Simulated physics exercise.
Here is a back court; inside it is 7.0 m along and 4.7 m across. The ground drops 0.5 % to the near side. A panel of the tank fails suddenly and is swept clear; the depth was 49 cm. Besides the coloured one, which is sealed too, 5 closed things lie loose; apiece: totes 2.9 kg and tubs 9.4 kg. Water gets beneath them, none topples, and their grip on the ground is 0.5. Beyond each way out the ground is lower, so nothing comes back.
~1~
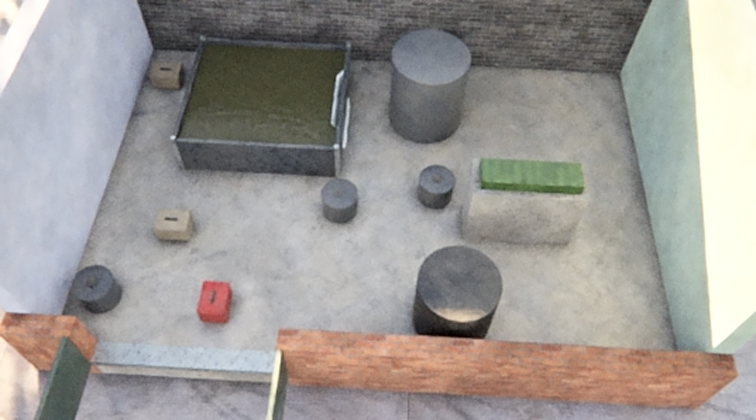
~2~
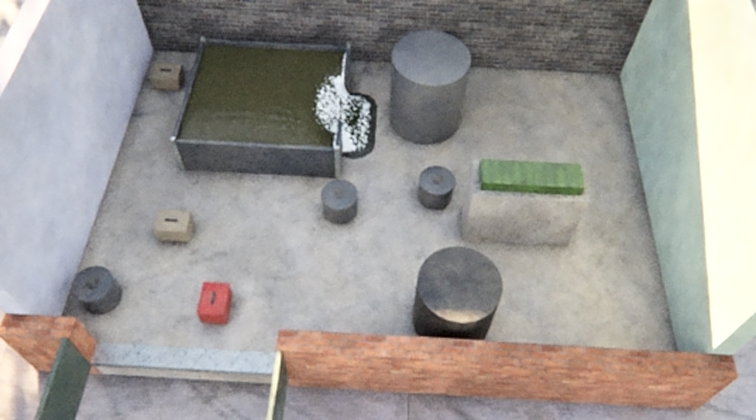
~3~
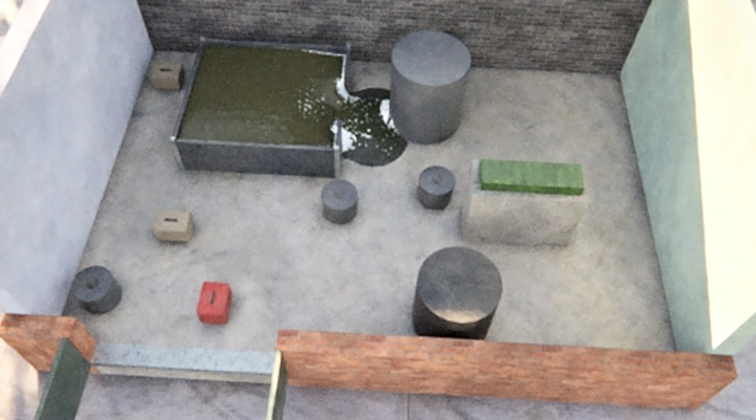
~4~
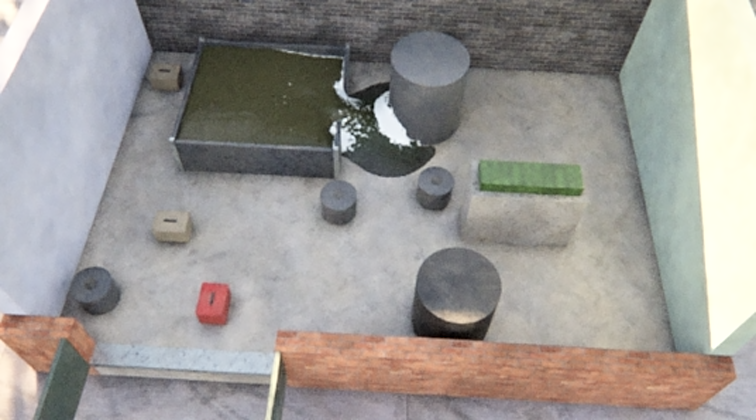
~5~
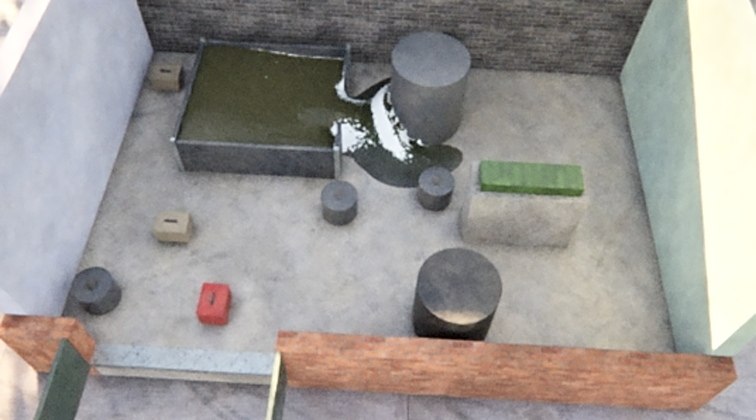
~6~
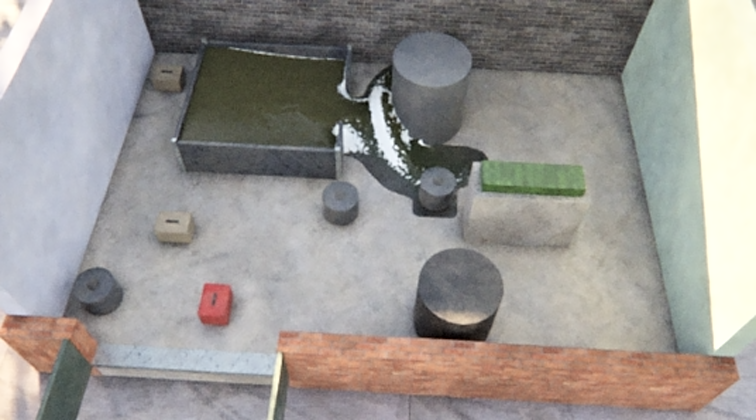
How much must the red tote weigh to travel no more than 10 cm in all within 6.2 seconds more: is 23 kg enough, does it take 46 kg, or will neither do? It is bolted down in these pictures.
Verdict: The lower weight is enough.
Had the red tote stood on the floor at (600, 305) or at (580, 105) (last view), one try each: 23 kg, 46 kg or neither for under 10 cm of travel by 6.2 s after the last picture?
In turn: The smaller is enough; either load holds.
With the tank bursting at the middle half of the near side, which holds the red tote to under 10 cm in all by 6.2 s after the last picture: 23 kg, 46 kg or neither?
Then only the larger load is enough.
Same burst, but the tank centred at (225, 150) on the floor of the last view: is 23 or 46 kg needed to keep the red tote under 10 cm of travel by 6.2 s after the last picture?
In that case the lower weight is enough.
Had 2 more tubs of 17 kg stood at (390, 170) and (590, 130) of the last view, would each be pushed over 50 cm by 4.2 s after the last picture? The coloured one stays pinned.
In turn: Over, less.
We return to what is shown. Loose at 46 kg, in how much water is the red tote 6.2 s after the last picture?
Roughly 2 cm.
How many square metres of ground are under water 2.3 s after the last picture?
Roughly 21 m2.
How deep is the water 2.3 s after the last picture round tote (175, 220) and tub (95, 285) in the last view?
Roughly 0 and 0 cm.
Then, 0.6 s after the last picture the red tote would be 0 cm from its start with 23 kg and 0 cm from its start with 46 kg; 0 cm of water round it then.
Then, 2.3 s after the last picture the red tote would be 0 cm from its start with 23 kg and 0 cm from its start with 46 kg; 0 cm of water round it then.
Then, 4.2 s after the last picture the red tote would be 0 cm from its start with 23 kg and 0 cm from its start with 46 kg; 3 cm of water round it then.
Then, 6.2 s after the last picture the red tote would be 0 cm from its start with 23 kg and 0 cm from its start with 46 kg; 2 cm of water round it then.
